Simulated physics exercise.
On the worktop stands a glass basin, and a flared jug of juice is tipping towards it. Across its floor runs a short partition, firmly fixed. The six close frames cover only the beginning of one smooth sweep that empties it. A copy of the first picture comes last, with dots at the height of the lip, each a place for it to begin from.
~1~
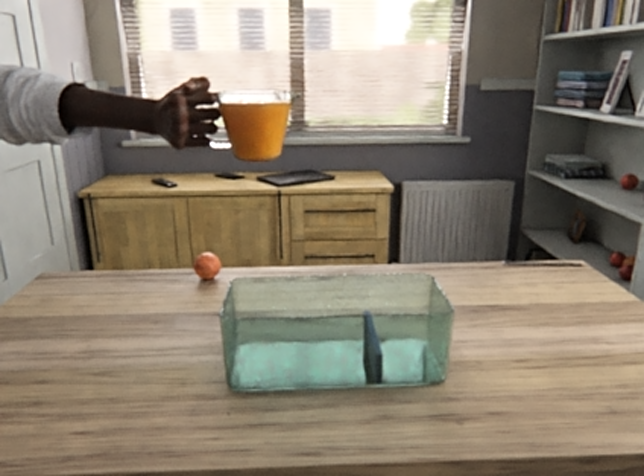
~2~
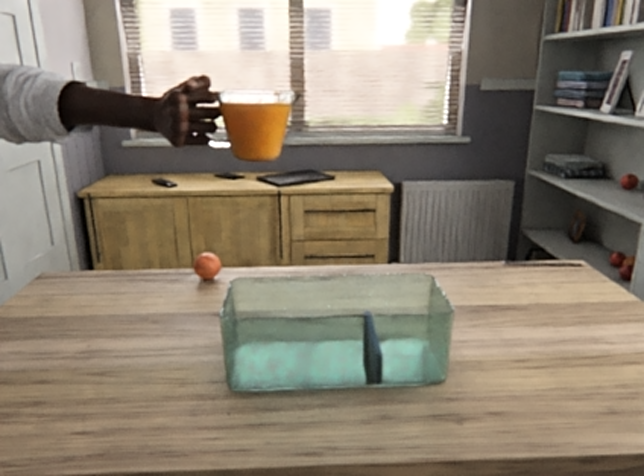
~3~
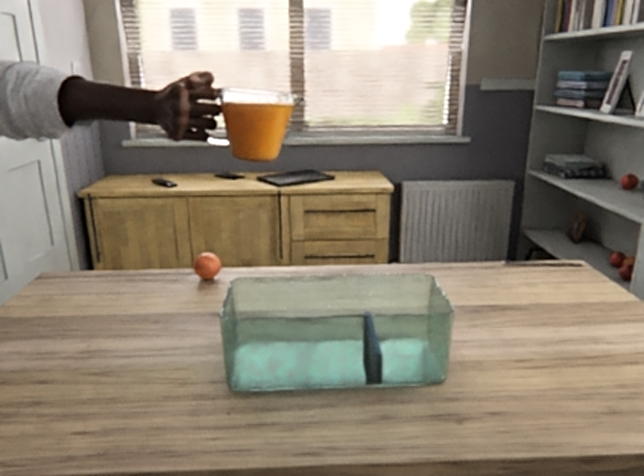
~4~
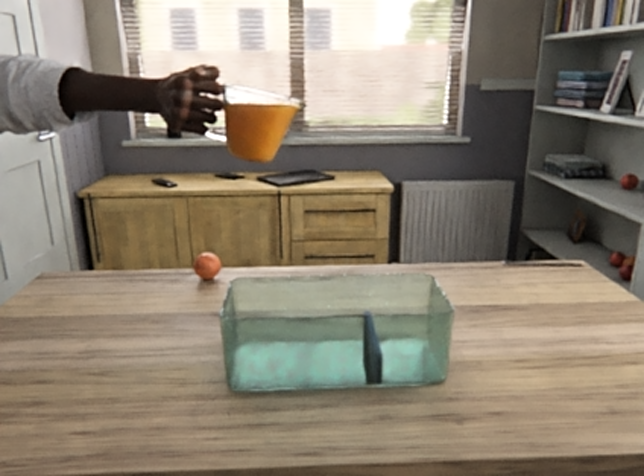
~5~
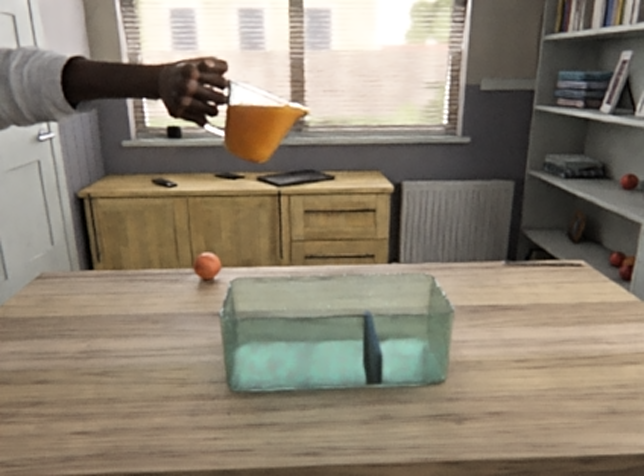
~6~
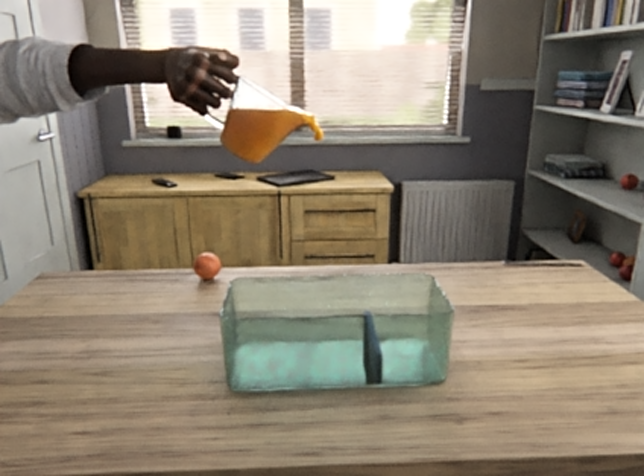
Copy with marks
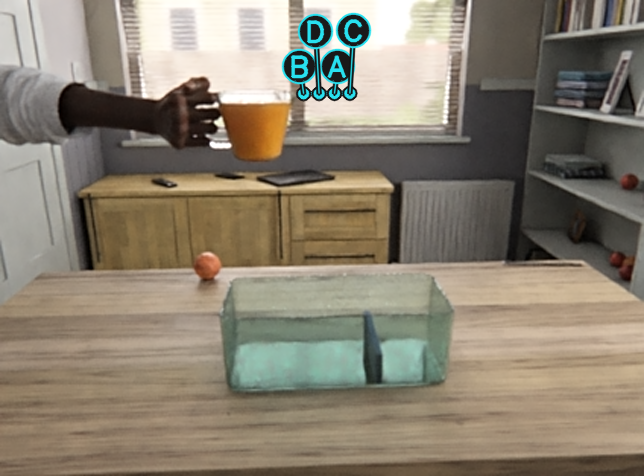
In a living room, a hand tilting a clear jug rightward above a divided glass basin, orange juice starting over its lip.
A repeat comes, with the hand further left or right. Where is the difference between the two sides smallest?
Use dot D.
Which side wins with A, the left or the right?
The right one.
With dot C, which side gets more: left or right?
More ends on the right.
In cyan, A at (334, 93); B at (303, 93); C at (349, 93); D at (319, 93).
With A, about 21 % ends left of the wall and 76 % right of it; 3 % is lost outside.
With B, about 81 % ends left of the wall and 14 % right of it; 5 % is lost outside.
With C, about 12 % ends left of the wall and 83 % right of it; 5 % is lost outside.
With D, about 49 % ends left of the wall and 48 % right of it; 3 % is lost outside.
